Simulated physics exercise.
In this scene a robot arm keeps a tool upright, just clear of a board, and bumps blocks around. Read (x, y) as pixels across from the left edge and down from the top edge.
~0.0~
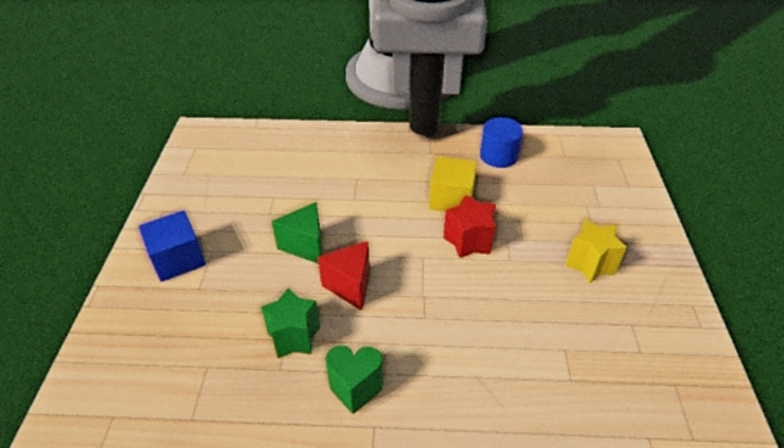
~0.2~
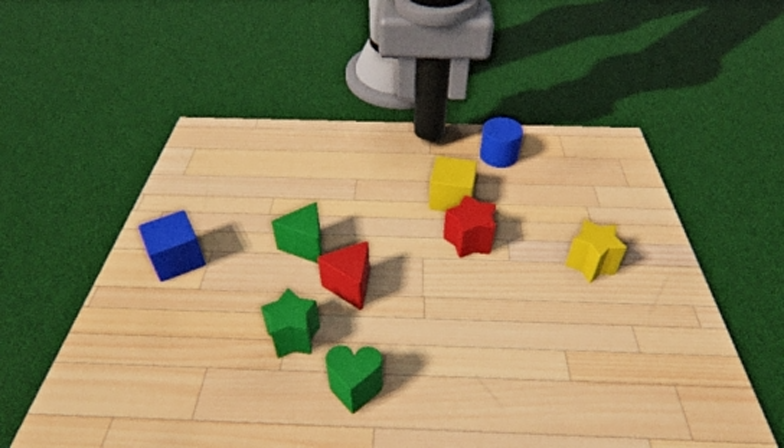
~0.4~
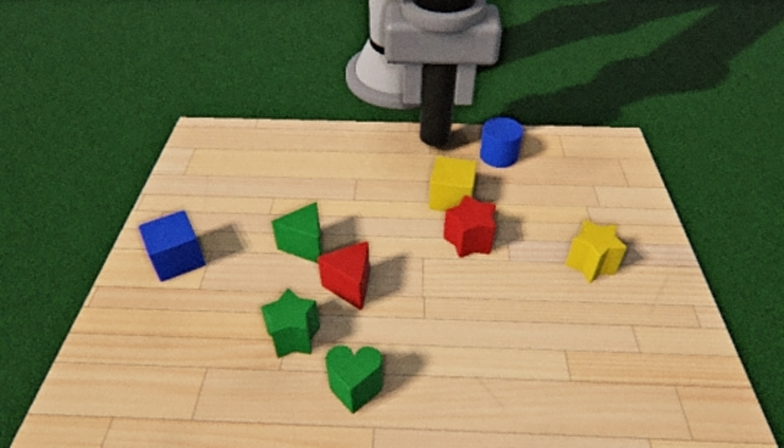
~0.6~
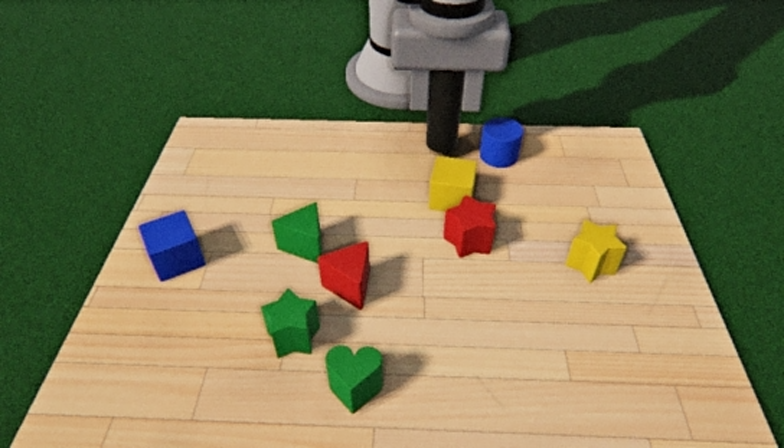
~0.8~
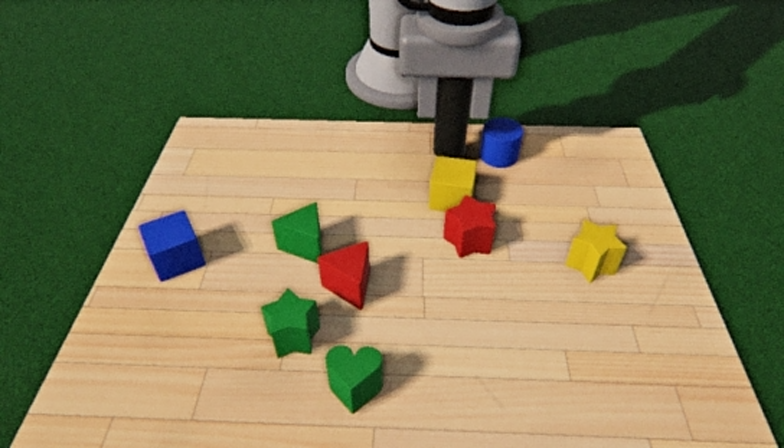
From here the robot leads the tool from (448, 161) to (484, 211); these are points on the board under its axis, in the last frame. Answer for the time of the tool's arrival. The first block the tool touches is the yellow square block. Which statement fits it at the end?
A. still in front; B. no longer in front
B (no longer in front)
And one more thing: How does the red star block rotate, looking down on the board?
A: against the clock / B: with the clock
A
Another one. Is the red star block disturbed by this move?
It is carried off its spot.
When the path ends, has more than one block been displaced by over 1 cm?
I'd say yes.
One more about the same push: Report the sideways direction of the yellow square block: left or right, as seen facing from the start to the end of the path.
The shift is to the right of that direction.
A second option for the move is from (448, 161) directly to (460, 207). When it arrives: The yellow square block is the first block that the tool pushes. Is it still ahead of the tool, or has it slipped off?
I think it holds its spot in front.
What follows on the original path. Halfway along, tool (467, 175); yellow square block (455, 180), turned 20° clockwise; red star block (473, 217).
At the end, tool (486, 201); yellow square block (451, 192), turned 50° clockwise; red star block (472, 224), turned 35° anticlockwise; blue cylinder in place.
